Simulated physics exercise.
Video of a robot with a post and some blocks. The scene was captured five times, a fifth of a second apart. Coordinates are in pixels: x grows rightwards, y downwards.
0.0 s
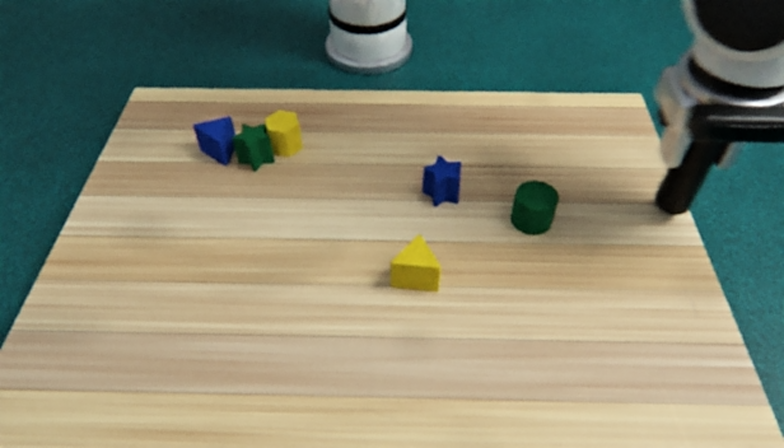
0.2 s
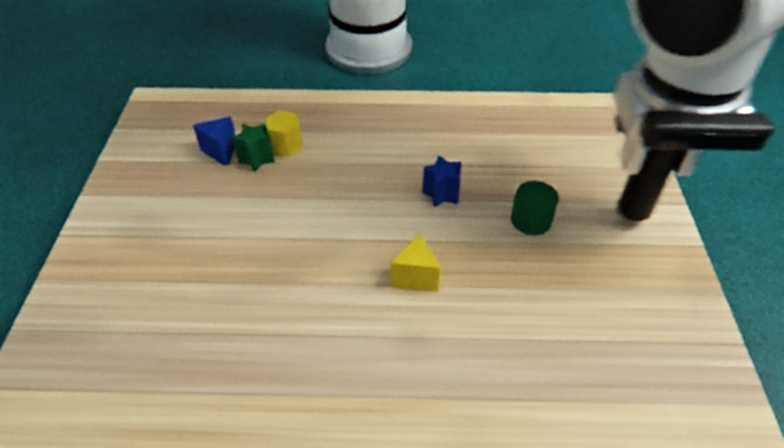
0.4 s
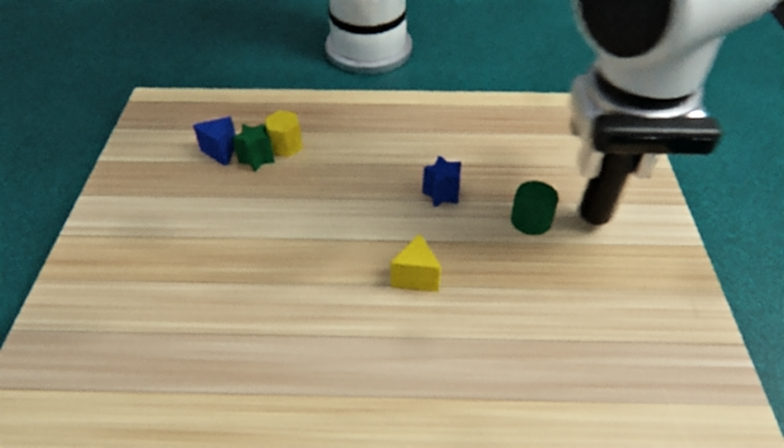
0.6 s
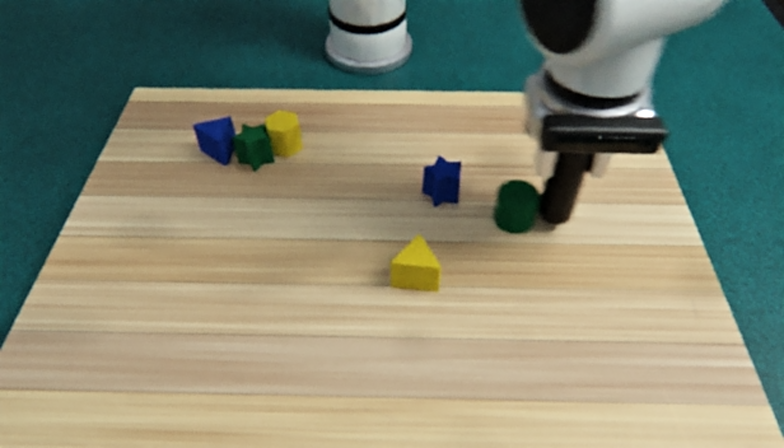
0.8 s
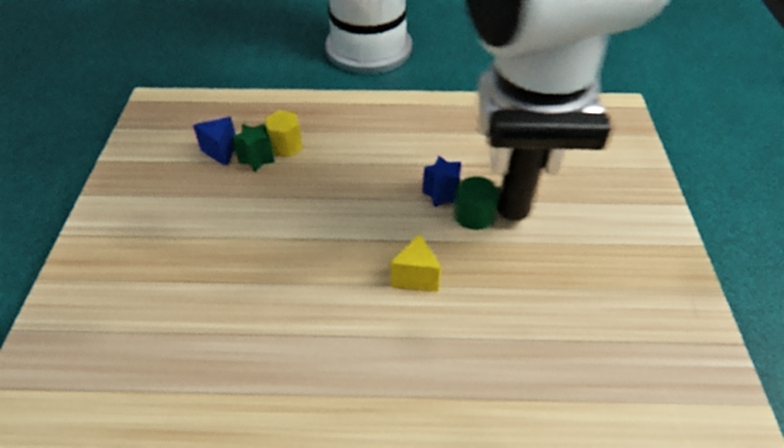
Robot arm with a dark post moving left across a wooden board, pushing a green cylinder up beside a blue star block.
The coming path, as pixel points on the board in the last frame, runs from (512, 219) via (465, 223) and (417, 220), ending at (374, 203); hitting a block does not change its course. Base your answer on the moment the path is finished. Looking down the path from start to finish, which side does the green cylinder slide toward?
It shifts rightward.
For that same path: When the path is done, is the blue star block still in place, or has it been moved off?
Displaced.
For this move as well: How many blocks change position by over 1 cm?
Moved: Exactly two.
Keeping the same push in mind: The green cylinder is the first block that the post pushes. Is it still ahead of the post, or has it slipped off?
It is still in front.
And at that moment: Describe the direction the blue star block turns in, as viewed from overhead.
Looking down, it rotates clockwise.
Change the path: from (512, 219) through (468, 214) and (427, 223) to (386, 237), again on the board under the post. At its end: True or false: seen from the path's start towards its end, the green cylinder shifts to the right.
Verdict: True.
On the path given first. One third of the way, post at (465, 213); blue star block at (426, 160), turned 60° clockwise; green cylinder at (429, 188).
Two thirds of the way, post at (416, 209); blue star block at (424, 159), turned 80° clockwise; green cylinder at (386, 177).
At the end, post at (374, 193); yellow triangular piece in place; blue star block at (424, 159), turned 80° clockwise; green cylinder at (350, 158).
